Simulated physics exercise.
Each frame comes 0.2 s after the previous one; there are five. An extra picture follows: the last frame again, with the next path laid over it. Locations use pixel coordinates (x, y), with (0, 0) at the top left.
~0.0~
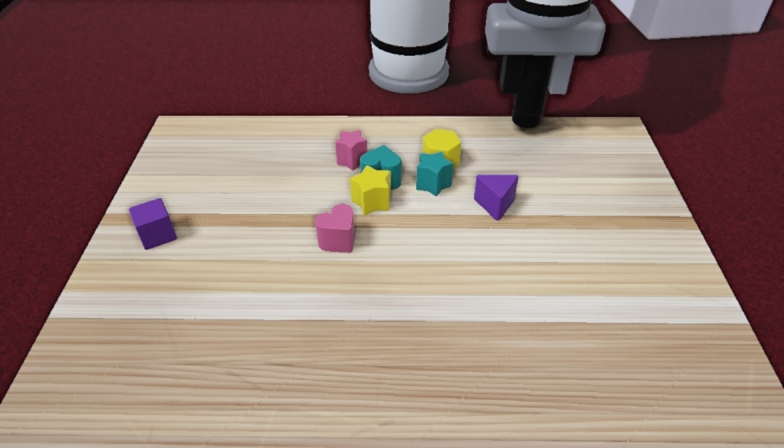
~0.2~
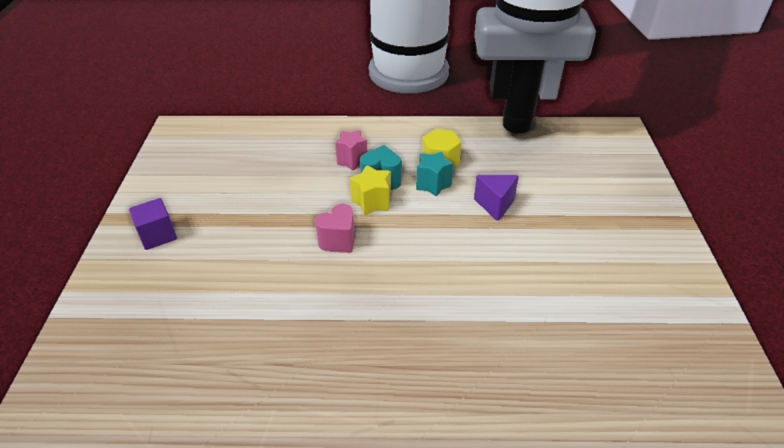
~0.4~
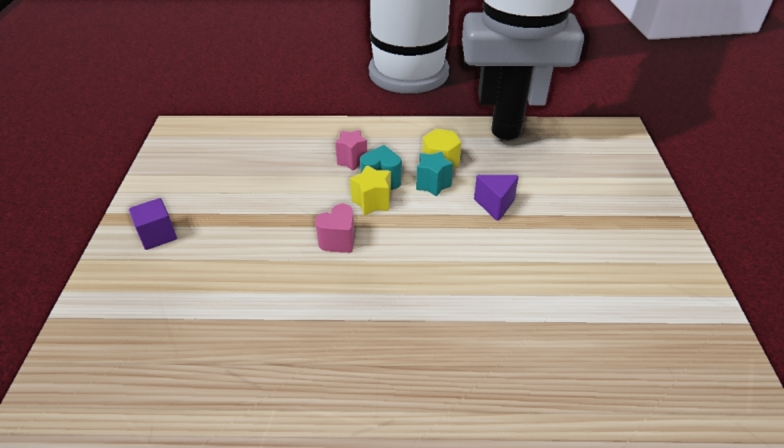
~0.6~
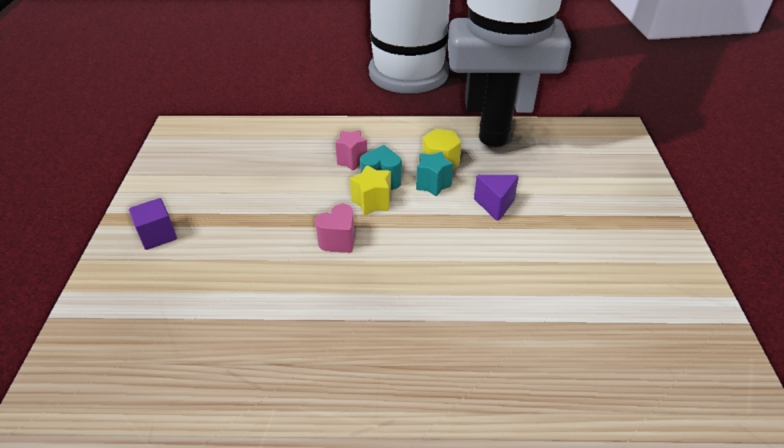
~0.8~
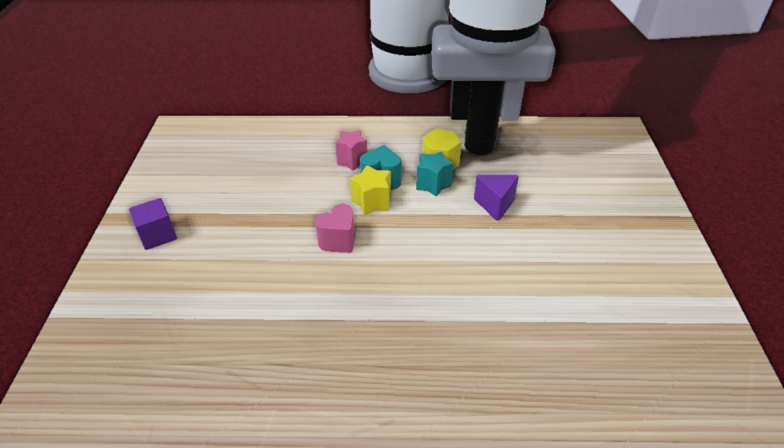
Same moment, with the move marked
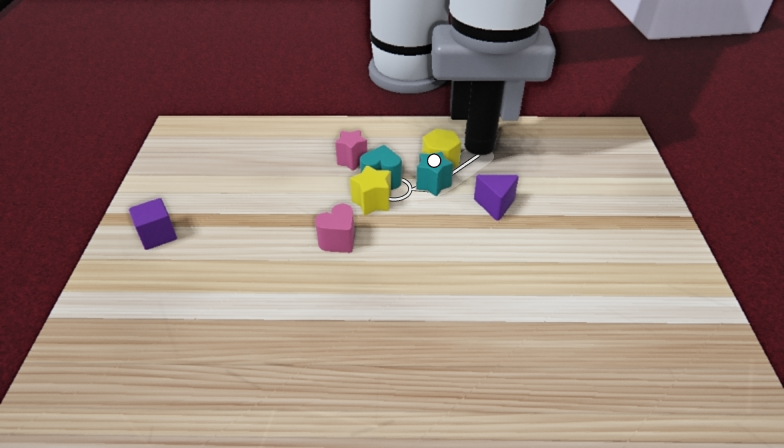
To begin with, a black rod on a robot arm stands at the far right edge of a wooden board scattered with purple, pink, teal and yellow blocks. The rod then moves steadily left and slightly nearer, ending just right of the yellow hexagonal block, while all the blocks stay still.
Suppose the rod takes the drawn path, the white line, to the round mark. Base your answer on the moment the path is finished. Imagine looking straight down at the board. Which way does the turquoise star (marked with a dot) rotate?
My answer: Anticlockwise.
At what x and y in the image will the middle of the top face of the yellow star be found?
Expect it around (347, 184).
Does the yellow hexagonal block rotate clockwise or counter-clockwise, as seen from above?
Looking down, it rotates clockwise.
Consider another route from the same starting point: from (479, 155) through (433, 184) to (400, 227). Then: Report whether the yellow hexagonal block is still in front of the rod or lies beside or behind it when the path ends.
Answer: Slipped away.
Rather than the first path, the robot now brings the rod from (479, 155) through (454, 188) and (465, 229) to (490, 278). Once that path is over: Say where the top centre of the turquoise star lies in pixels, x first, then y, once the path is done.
Its top middle is near (419, 168).
The line goes from (479, 155) via (456, 171) and (430, 186), ending at (394, 189); the dot is on the turquoise star.
On the path given first. One third of the way, rod at (456, 163); turquoise star at (429, 164), turned 20° anticlockwise; yellow hexagonal block at (425, 141), turned 40° clockwise.
Two thirds of the way, rod at (429, 179); turquoise star at (407, 176), turned 15° anticlockwise; yellow hexagonal block at (418, 141), turned 60° clockwise.
At the end, rod at (394, 180); yellow star at (347, 184), turned 15° anticlockwise; turquoise heart block at (363, 152), turned 15° clockwise; turquoise star at (382, 183), turned 40° anticlockwise; yellow hexagonal block at (418, 141), turned 60° clockwise.
